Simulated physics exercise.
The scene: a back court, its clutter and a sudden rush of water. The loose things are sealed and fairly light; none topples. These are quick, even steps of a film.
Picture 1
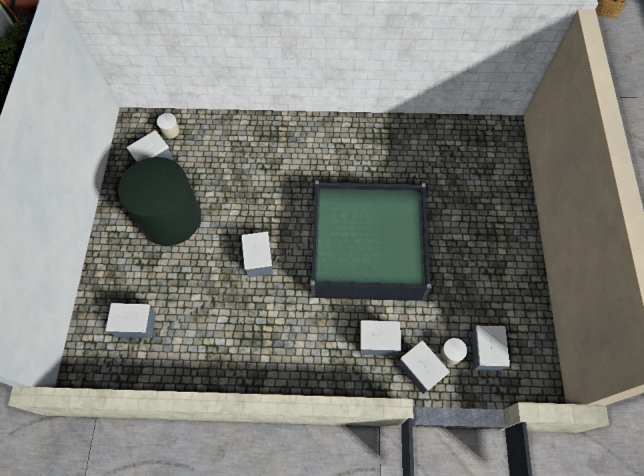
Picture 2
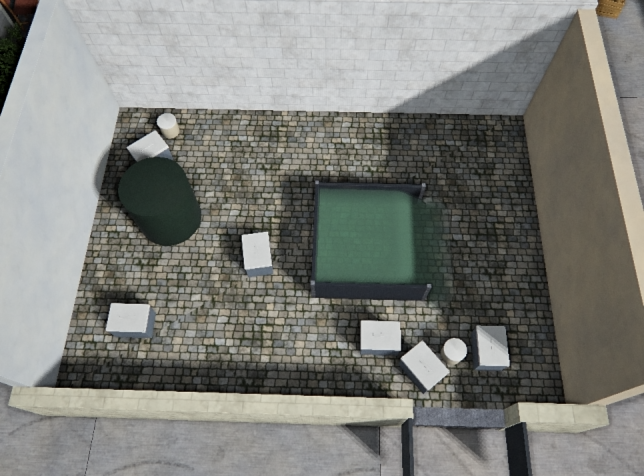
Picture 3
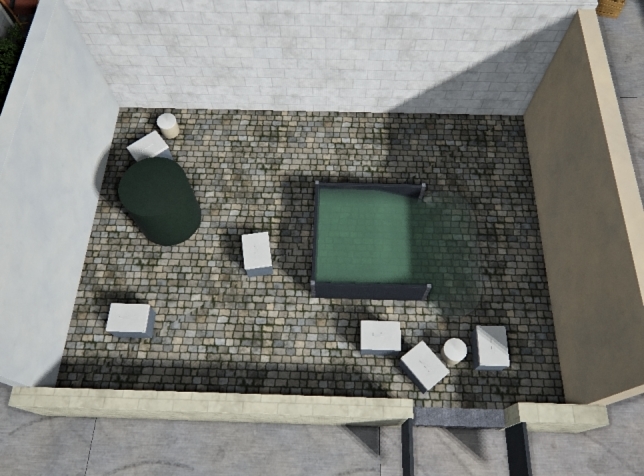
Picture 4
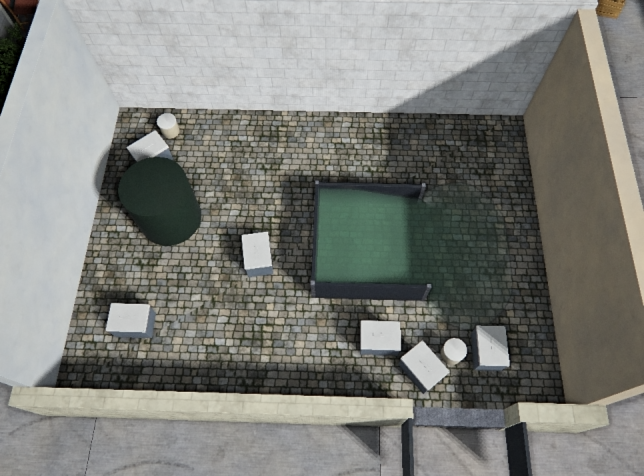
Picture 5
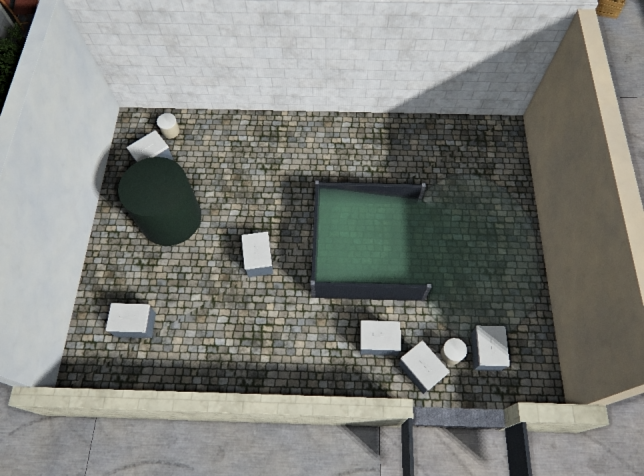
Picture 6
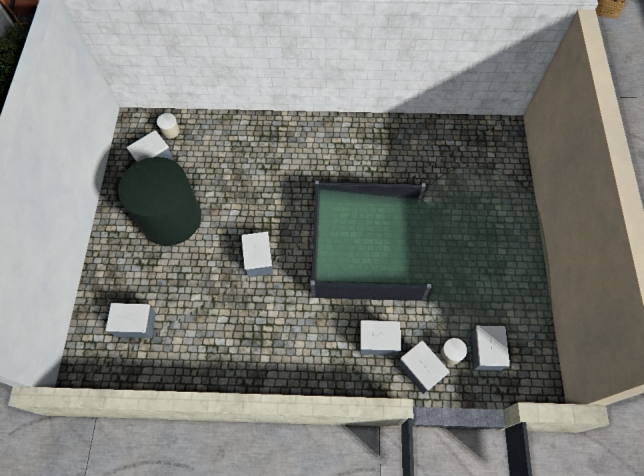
In a walled back court paved with cobbles, a square, dark-sided tank of green water stands among scattered pale blocks and a large dark green rounded shape. The tank's right side opens and water spreads rightward over the paving toward the right wall, while the surrounding objects stay still.
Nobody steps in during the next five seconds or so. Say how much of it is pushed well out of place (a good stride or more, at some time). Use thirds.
Share: Not even a third.
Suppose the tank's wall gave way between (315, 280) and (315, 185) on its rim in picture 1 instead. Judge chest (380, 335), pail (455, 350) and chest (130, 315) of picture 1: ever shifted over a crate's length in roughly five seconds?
In that order: Less than that, no, moved that far.
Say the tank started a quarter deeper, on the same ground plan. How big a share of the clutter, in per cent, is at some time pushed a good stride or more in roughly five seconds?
About 40 per cent.
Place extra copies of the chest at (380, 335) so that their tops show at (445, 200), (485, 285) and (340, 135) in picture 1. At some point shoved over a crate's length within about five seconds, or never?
As listed: Shifted that much, that far or more, less than that.
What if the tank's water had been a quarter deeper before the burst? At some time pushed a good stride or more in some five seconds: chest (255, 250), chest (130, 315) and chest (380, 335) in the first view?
As listed: Under that, no, short of that.
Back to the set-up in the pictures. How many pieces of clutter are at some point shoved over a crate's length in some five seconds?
The number is 2.
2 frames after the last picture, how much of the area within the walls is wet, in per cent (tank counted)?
Roughly 25 per cent.
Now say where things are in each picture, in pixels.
The first frame shows a pail at (455, 349) rests on the ground; a chest at (147, 147) rests on the ground; 0 of 8 have shifted.
The second frame shows a pail at (455, 349), on the bottom; a chest at (147, 147) rests on the ground; 0 of 8 have shifted.
The third frame shows a pail at (455, 349) rests on the ground; a chest at (147, 147) rests on the ground; 0 of 8 have shifted.
The fourth frame shows a pail at (455, 349), on the bottom; a chest at (147, 147), on the bottom; 0 of 8 have shifted.
The fifth frame shows a pail at (455, 349), on the bottom; a chest at (147, 147), on the bottom; 0 of 8 have shifted.
The sixth frame shows a pail at (455, 349) rests on the ground; a chest at (147, 147), on the bottom; 0 of 8 have shifted.
A moment on, 0 of 8 are well off their spots; 0 afloat.
Next, 0 of 8 are well off their spots; 0 afloat.
Later, 0 of 8 are well off their spots; 1 afloat.
In the end, 2 of 8 are well off their spots, and 2 have been at some point; 1 afloat.
